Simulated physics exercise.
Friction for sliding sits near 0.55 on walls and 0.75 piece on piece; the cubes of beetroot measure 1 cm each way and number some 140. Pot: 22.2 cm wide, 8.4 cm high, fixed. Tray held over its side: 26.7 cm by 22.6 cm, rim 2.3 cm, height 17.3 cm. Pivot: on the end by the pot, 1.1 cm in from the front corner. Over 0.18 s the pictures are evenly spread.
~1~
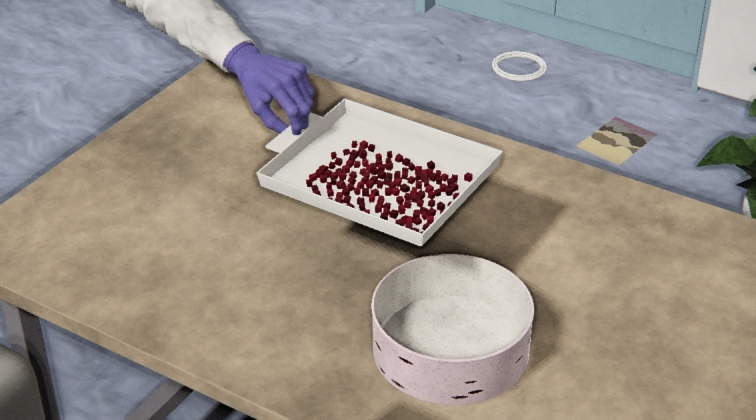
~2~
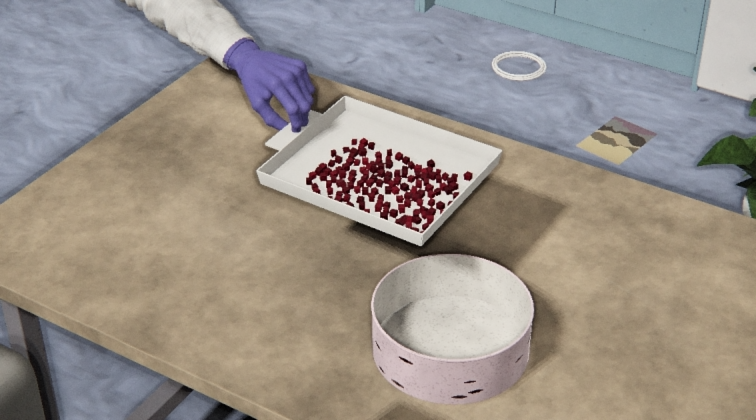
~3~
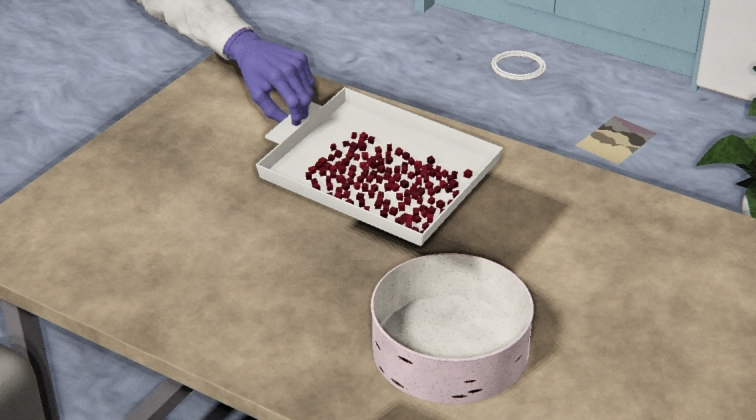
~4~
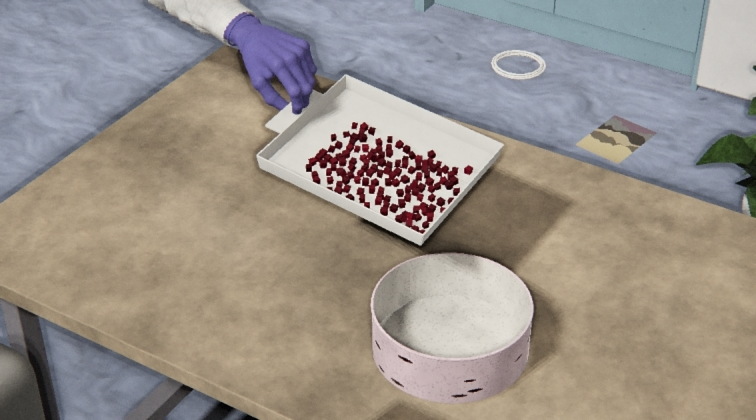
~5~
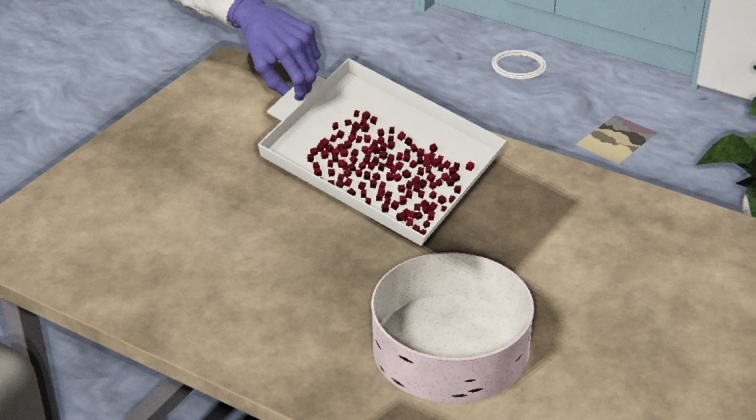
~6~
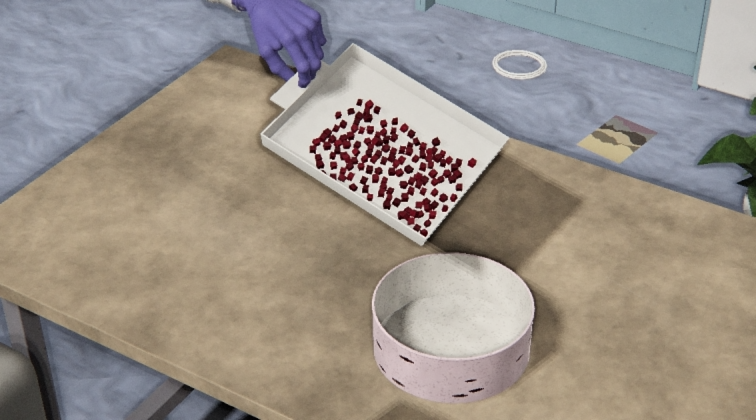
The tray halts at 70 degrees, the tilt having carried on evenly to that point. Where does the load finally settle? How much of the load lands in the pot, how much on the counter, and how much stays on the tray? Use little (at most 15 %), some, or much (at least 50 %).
Pot - much, counter - little, tray - some.
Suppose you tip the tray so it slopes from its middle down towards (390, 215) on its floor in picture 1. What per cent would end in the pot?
My best guess is some 55 per cent.
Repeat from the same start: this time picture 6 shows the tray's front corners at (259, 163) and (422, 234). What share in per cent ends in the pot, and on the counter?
Per cent by place - pot 15, counter 5.
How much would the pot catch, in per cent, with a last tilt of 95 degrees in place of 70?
That would give about 95 per cent.
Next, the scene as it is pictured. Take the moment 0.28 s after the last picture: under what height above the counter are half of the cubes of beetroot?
Around 26 cm up.
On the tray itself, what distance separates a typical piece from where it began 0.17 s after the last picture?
I'd say close to 0 centimetres.
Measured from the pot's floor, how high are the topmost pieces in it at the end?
2.0 cm.
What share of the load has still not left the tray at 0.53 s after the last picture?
It's roughly 50 percent.
Then, 0.17 s after the last picture, tilt 46 degrees; the tray holds 100 %, the pot 0 %.
Then, 0.28 s after the last picture, tilt 63 degrees; the tray holds 100 %, the pot 0 %.
Then, 0.53 s after the last picture, tilt 70 degrees; the tray holds 50 %, the pot 25 %.
In the end, pot 60 %, counter 0 %, tray 40 %.
